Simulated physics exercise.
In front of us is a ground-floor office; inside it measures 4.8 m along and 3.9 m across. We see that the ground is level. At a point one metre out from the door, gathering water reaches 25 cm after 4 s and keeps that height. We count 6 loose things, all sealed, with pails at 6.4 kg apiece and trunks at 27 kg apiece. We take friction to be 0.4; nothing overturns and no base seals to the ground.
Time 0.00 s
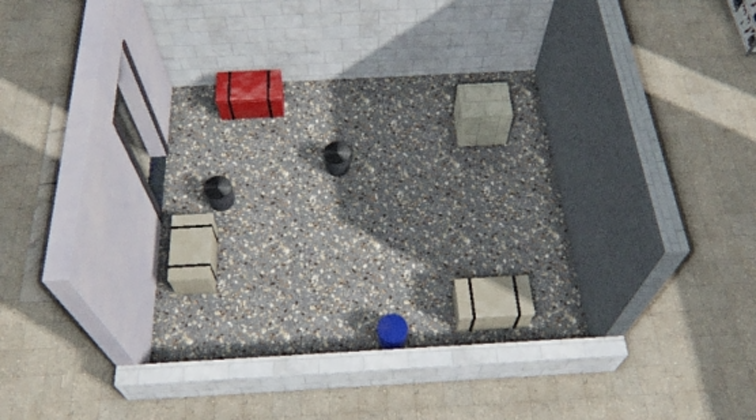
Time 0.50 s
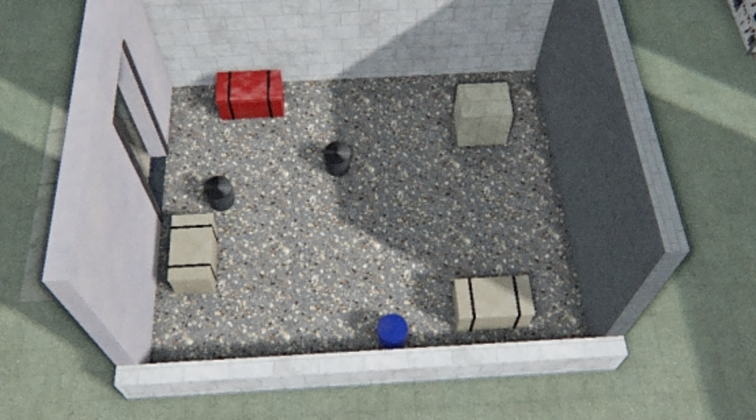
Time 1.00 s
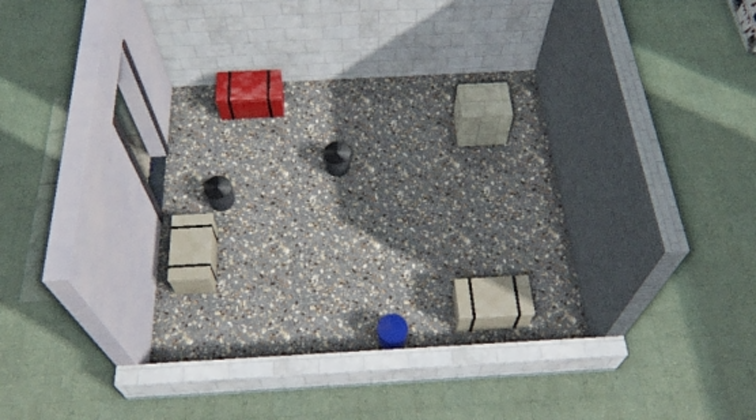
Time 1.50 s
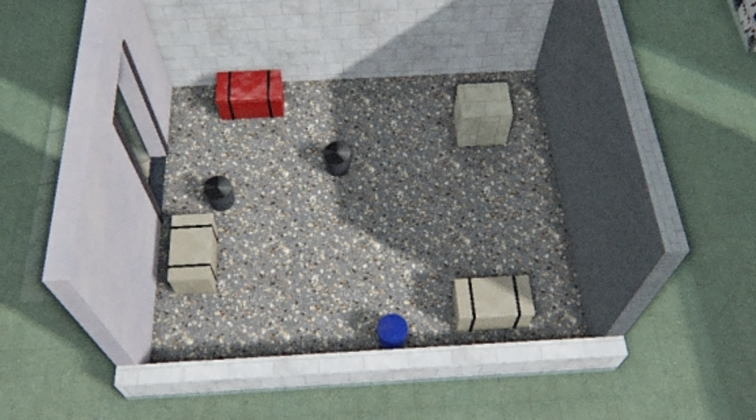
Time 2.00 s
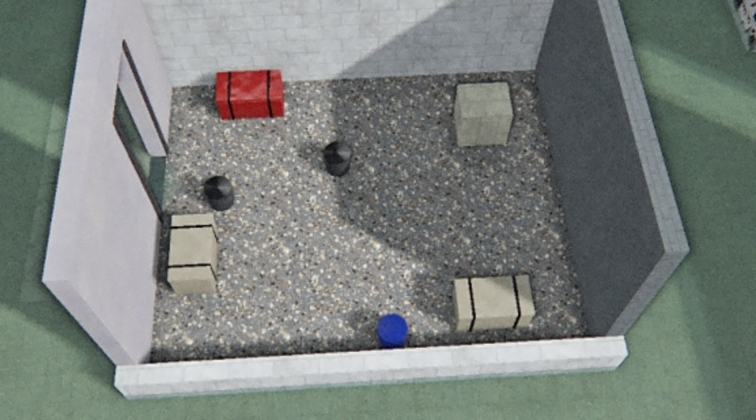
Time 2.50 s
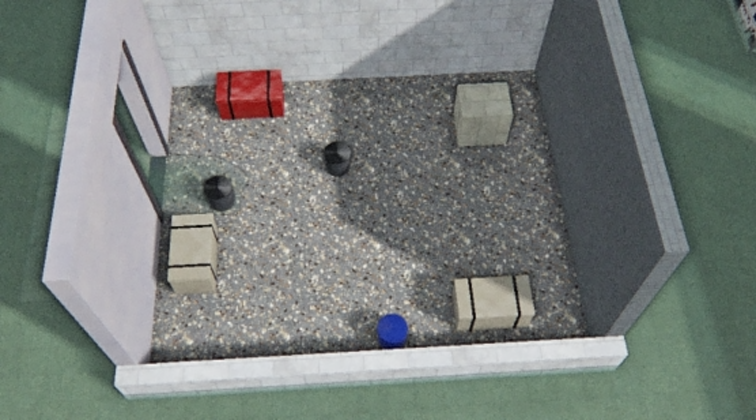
A roofless ground-floor office with a speckled grey floor is seen from high above by a still camera. A red trunk sits at the back left, a pale block back right, cream trunks at left and front right, two black pails left of centre and a blue one near the front wall. Greenish water covers the paving outside, then a thin sheet spreads in through the left doorway, while the objects stay still.
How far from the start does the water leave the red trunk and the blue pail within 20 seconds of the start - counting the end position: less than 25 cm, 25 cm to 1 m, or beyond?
The red trunk shifts slightly, the blue pail goes a long way.
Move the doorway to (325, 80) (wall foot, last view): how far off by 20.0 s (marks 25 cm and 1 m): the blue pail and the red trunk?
What you'd see is the blue pail wanders off a long way and the red trunk wanders off a long way.
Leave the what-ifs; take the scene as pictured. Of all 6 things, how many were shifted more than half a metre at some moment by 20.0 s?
By my tally, 6.
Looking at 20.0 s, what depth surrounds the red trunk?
Near 13 cm deep.
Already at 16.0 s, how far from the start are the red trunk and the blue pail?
About 60 and 300 cm.
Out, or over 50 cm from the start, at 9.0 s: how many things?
Count then: 2.
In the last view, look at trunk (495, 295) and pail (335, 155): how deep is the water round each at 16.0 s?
Around 12 cm and 11 cm.
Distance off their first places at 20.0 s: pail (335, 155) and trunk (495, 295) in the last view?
First 200 cm, then 300 cm.
After 4.0 s the red trunk is near (249, 85), 0.0 m from its start, aground; the blue pail is near (393, 328), 0.0 m from its start, aground; 0 afloat.
After 9.0 s the red trunk is near (249, 85), 0.0 m from its start, aground; the blue pail is near (393, 328), 0.0 m from its start, aground; 1 afloat.
After 16.0 s the red trunk is near (197, 103), 0.7 m from its start, afloat; the blue pail is near (167, 222), 2.8 m from its start, afloat; 6 afloat.
After 20.0 s the red trunk is near (278, 90), 0.4 m from its start, afloat; the blue pail is near (318, 167), 2.2 m from its start, afloat; 6 afloat.
